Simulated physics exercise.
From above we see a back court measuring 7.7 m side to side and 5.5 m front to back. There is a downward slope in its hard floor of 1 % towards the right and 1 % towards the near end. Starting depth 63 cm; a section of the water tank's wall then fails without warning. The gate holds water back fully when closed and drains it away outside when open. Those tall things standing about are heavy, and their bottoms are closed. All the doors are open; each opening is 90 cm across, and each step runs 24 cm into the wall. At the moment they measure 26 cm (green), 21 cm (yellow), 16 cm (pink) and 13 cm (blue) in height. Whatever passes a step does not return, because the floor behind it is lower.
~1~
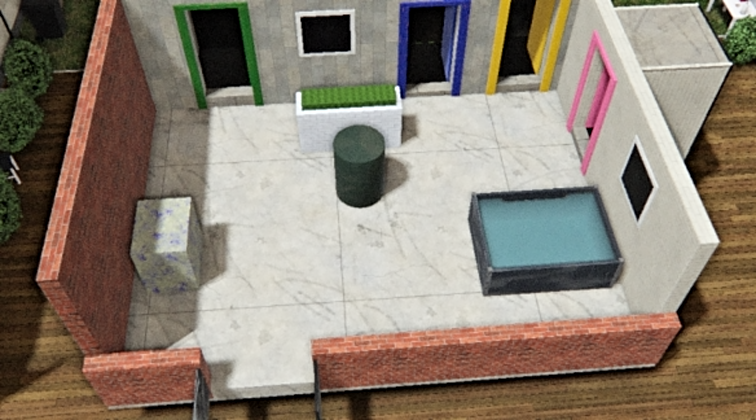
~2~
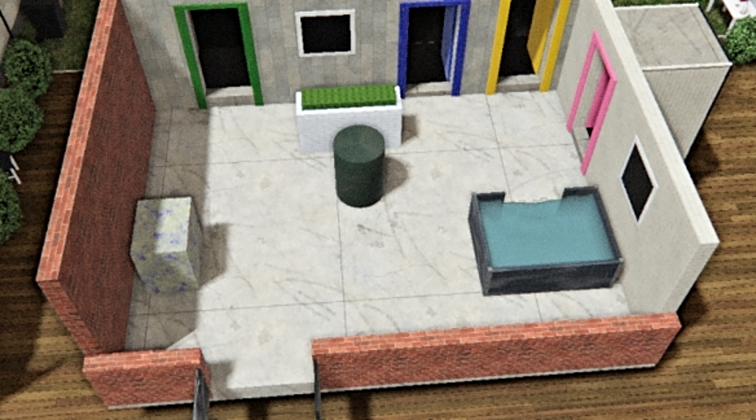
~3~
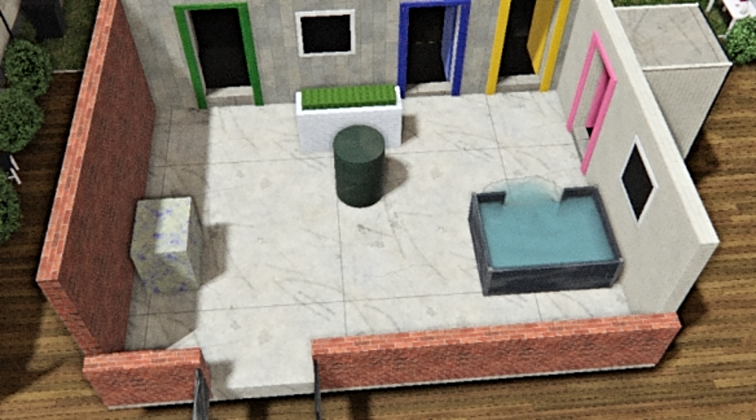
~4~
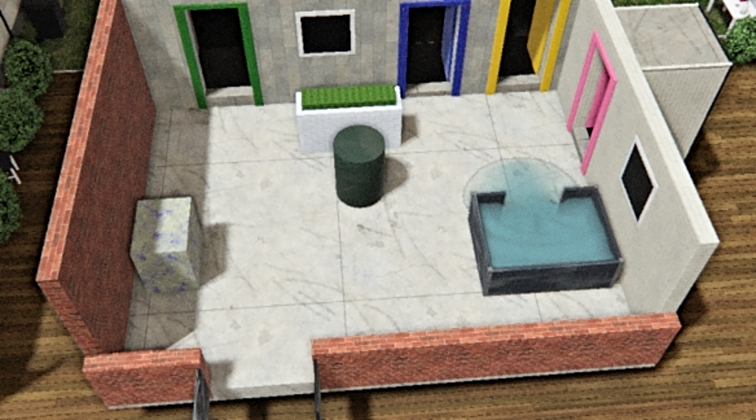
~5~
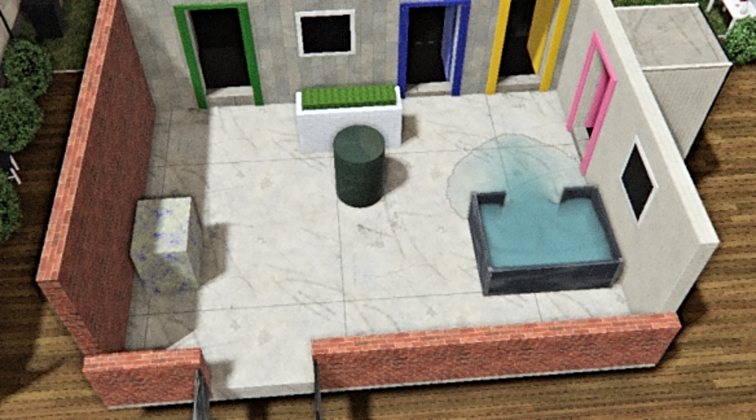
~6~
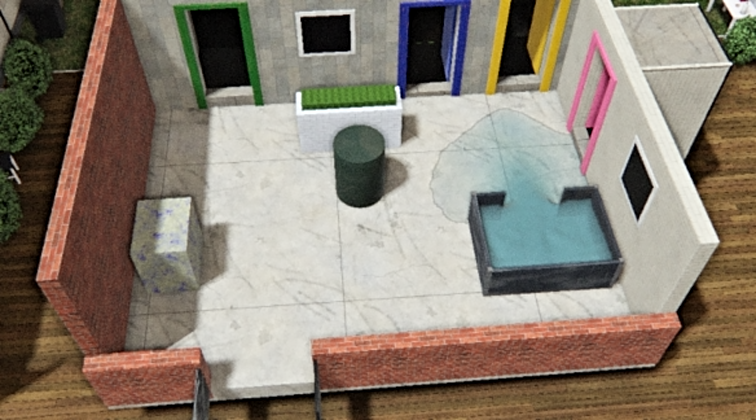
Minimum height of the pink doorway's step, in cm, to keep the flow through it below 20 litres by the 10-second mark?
Roughly 13 cm.
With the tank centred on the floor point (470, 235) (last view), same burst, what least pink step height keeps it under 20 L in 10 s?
Then it needs to be around 7.5 cm high.
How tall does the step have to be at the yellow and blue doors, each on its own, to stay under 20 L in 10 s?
You'd want some 23 cm at yellow and some 13.0 cm at blue.
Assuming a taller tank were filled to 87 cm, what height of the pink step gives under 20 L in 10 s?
Then around 17 centimetres.
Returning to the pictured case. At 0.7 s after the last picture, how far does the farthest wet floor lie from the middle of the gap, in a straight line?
Near 3.2 metres, give or take.
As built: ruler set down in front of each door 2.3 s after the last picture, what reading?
Depths in cm - green: 1, yellow: 20, pink: 14, blue: 15.
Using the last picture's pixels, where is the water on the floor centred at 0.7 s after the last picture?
Near (526, 211).
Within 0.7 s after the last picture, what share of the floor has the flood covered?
I'd say near 20 percent.
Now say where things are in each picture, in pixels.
Still water, 63 cm deep, in the water tank at (544, 230); the pink door at (589, 111) is dry, in the first picture.
Water pours out on the far side and has run 0.3 m, to a hidden place; about 9 cm deep outside, 63 cm at the back, in the second picture.
The gap is on the far side, the front 0.8 m out at (509, 183); the back of the water tank holds 63 cm, in the third picture.
Water pours out on the far side and has run 1.3 m, to (504, 162); about 8 cm deep outside, 56 cm at the back, in the fourth picture.
Water pours out on the far side and has run 1.9 m, to (507, 137); about 5 cm deep outside, 52 cm at the back, in the fifth picture.
Water pours out on the far side and has run 2.5 m, to (498, 114); about 4 cm deep outside, 53 cm at the back; water is at the pink door at (589, 111), in the sixth picture.
Then, 0.7 s after the last picture water covers 20 % of the floor, deepest (41 cm) near (551, 93); 17 cm at the pink door, 0 litres in over its 16 cm step.
Then, 2.3 s after the last picture water covers 30 % of the floor, deepest (22 cm) near (567, 141); 14 cm at the pink door, 2 litres in over its 16 cm step.
Then, 9.3 s after the last picture water covers 85 % of the floor, deepest (10 cm) near (579, 211); 7 cm at the pink door, 4 litres in over its 16 cm step.
At the pink door as built, the water peaked near 17 cm, 0.7 s after the last picture.
With a step of 10 cm, 54 litres would have come in within the 10 s; with 14 cm, 12 litres. So under 20 litres takes about 13 cm.
